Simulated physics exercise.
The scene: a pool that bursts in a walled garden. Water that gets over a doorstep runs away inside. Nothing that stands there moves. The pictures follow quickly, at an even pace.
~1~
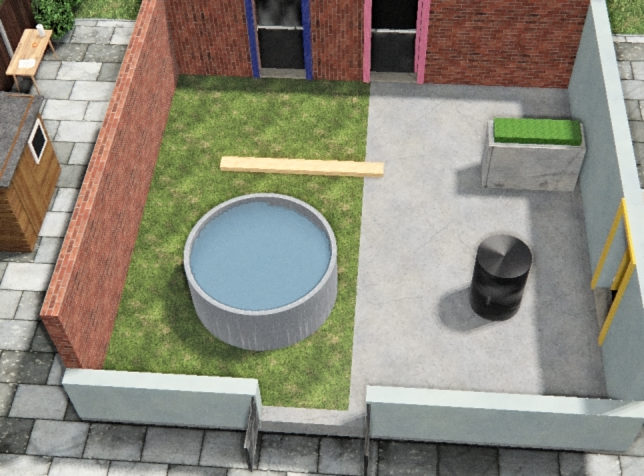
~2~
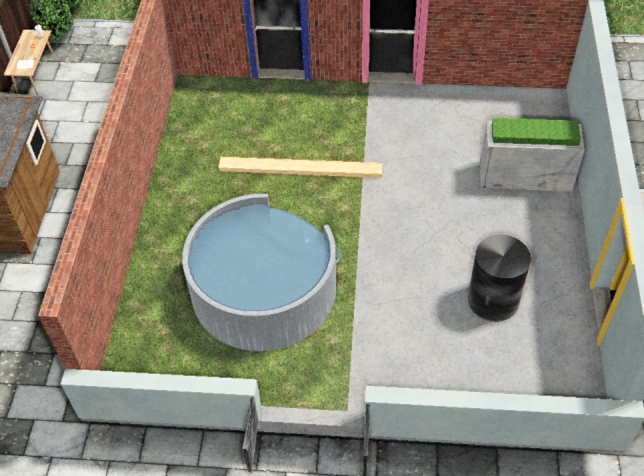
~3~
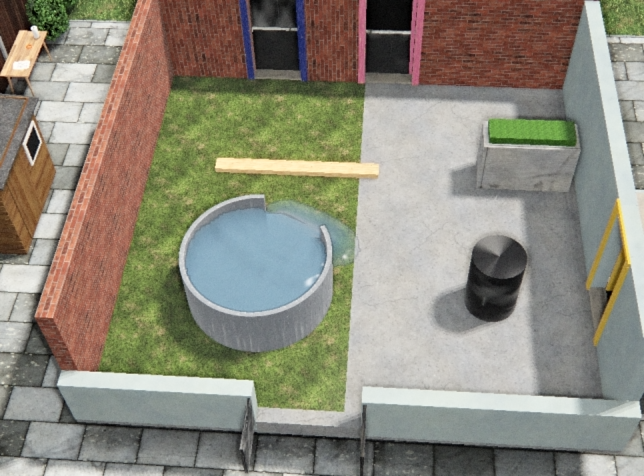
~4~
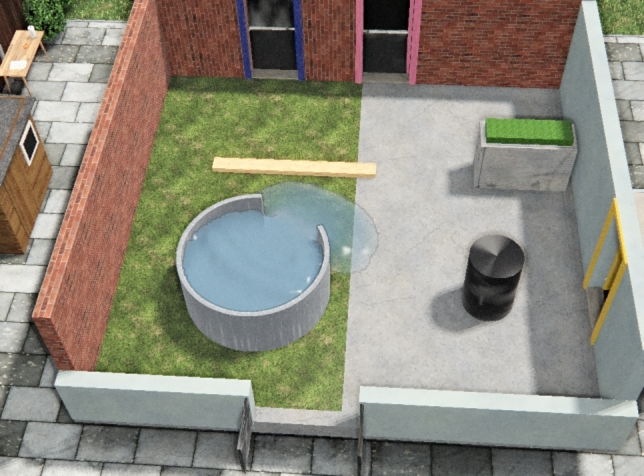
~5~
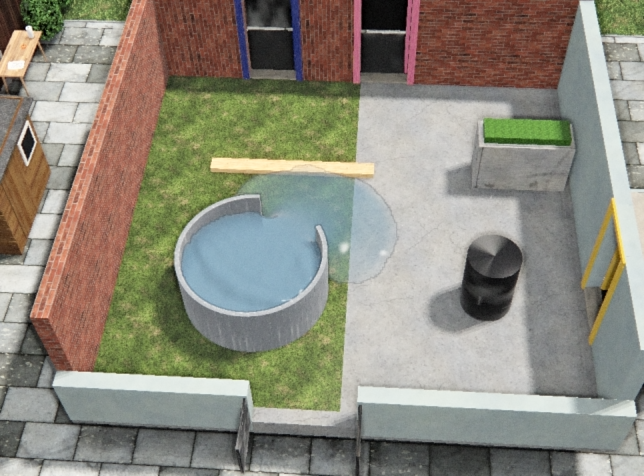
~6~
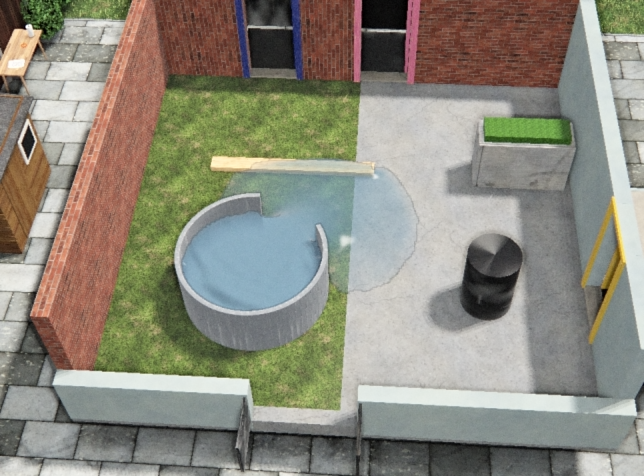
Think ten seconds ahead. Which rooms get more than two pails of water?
In the end: The pink door lets in a lot; the blue door lets in a lot; the yellow door admits no more than that.
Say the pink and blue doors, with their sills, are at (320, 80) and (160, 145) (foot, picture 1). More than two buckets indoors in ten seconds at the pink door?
One by one: The pink door passes that mark.
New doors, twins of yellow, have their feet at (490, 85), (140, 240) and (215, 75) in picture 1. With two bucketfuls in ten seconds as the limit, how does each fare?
In turn: Is over, lets less in, stays under.
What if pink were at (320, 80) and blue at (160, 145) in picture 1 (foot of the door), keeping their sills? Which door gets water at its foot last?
That is the blue-painted one.
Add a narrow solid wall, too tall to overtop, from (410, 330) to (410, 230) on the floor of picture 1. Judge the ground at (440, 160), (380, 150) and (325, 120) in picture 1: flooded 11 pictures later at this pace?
One after the other: Awash, flooded, awash.
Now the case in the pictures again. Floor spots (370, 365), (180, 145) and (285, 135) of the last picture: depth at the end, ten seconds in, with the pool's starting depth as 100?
In turn 6, 8 and 8 in a hundred.
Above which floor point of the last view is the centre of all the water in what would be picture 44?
I would point to (379, 204).
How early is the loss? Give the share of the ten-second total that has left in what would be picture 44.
Roughly 60 per cent.
A moment on, water covers 30 % of the floor; the pink door not reached, the blue door not reached, the yellow door not reached.
Next, water covers 55 % of the floor; the pink door under two buckets in, the blue door not reached, the yellow door not reached.
Then, water covers 65 % of the floor; the pink door over two buckets in, the blue door under two buckets in, the yellow door wet at the sill, nothing in.
Later, water covers 75 % of the floor; the pink door over two buckets in, the blue door over two buckets in, the yellow door wet at the sill, nothing in.
In the end, water covers 95 % of the floor; the pink door far over two buckets in, the blue door over two buckets in, the yellow door under two buckets in.
